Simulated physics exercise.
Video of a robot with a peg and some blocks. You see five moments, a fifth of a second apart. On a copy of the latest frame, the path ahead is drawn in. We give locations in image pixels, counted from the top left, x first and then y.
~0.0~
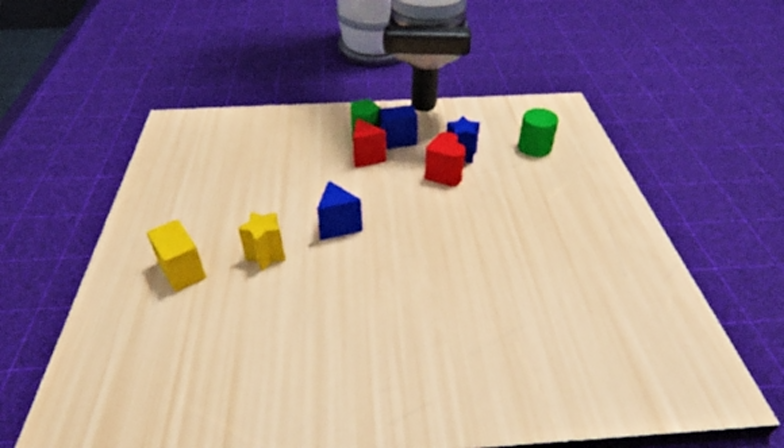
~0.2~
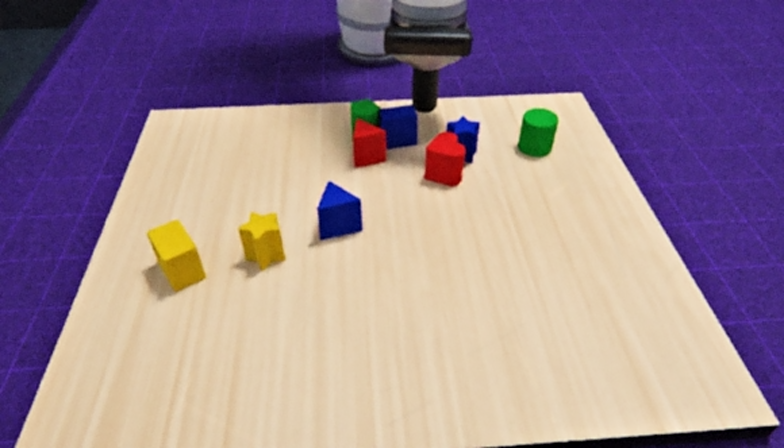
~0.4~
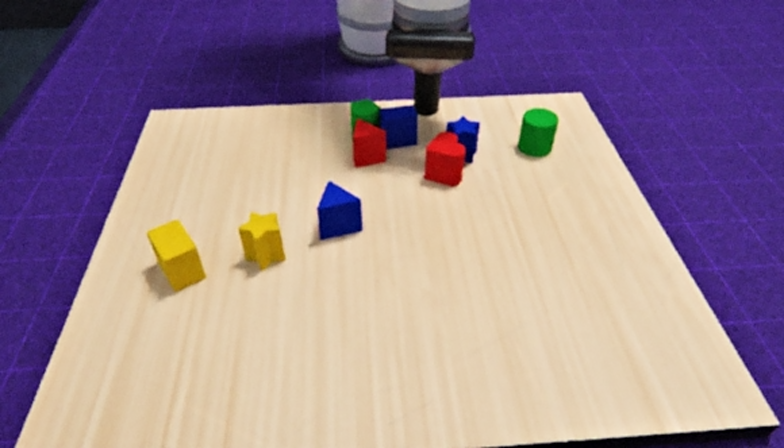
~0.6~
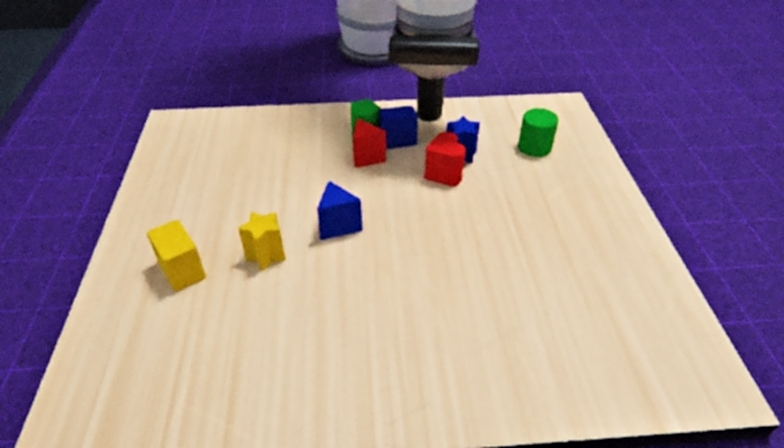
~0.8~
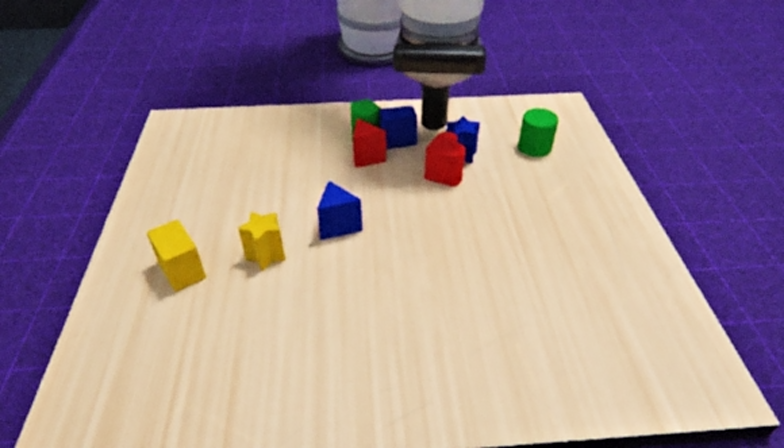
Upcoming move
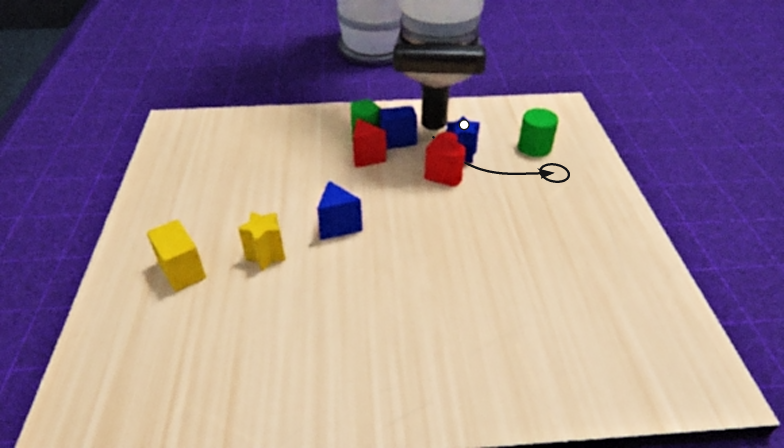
A pale wooden board lies on a purple surface, seen from above its near edge by a still camera. Toward the back sit a green block, a red block and a blue block bunched together, a red heart beside a blue star, and a green cylinder, with a blue triangular block and two yellow blocks further left. The robot's dark peg edges slightly forward and right, toward the heart and star, while every block stays still.
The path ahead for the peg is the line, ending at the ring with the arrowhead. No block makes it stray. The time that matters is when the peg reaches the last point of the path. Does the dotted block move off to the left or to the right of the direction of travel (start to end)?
Slides right.
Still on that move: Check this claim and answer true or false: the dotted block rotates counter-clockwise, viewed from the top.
That statement is not accurate.
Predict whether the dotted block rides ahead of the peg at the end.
The peg should slip past it.
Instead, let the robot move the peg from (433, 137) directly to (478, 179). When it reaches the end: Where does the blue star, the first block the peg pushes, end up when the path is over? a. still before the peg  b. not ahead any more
a - still before the peg.
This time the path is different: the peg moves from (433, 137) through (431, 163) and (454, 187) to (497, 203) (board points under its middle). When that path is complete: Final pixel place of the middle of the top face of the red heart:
At pixel (487, 189).
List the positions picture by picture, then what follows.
In the first picture, lower end of the peg (424, 106), tops of blocks, blue rectangular block (399, 111), red heart (447, 144), blue star (464, 125).
In the second picture, peg (424, 107), blocks as before.
In the third picture, peg (426, 110), blocks as before.
In the fourth picture, peg (429, 116), blocks as before.
In the fifth picture, peg (434, 124), blue rectangular block (399, 111), red heart (447, 144), blue star (464, 125).
The drawn path runs from (433, 137) over (461, 160) and (506, 174) to (555, 173); the dot is on the blue star.
The first path, step by step. One third of the way, peg (463, 147); red heart (448, 148), turned 15° clockwise; blue star (487, 140), turned 15° anticlockwise.
Two thirds of the way, peg (509, 160); red heart (448, 148), turned 20° clockwise; blue star (532, 156).
At the end, peg (558, 159); blue rectangular block not moved; red heart (448, 148), turned 20° clockwise; blue star (548, 159), turned 45° clockwise.
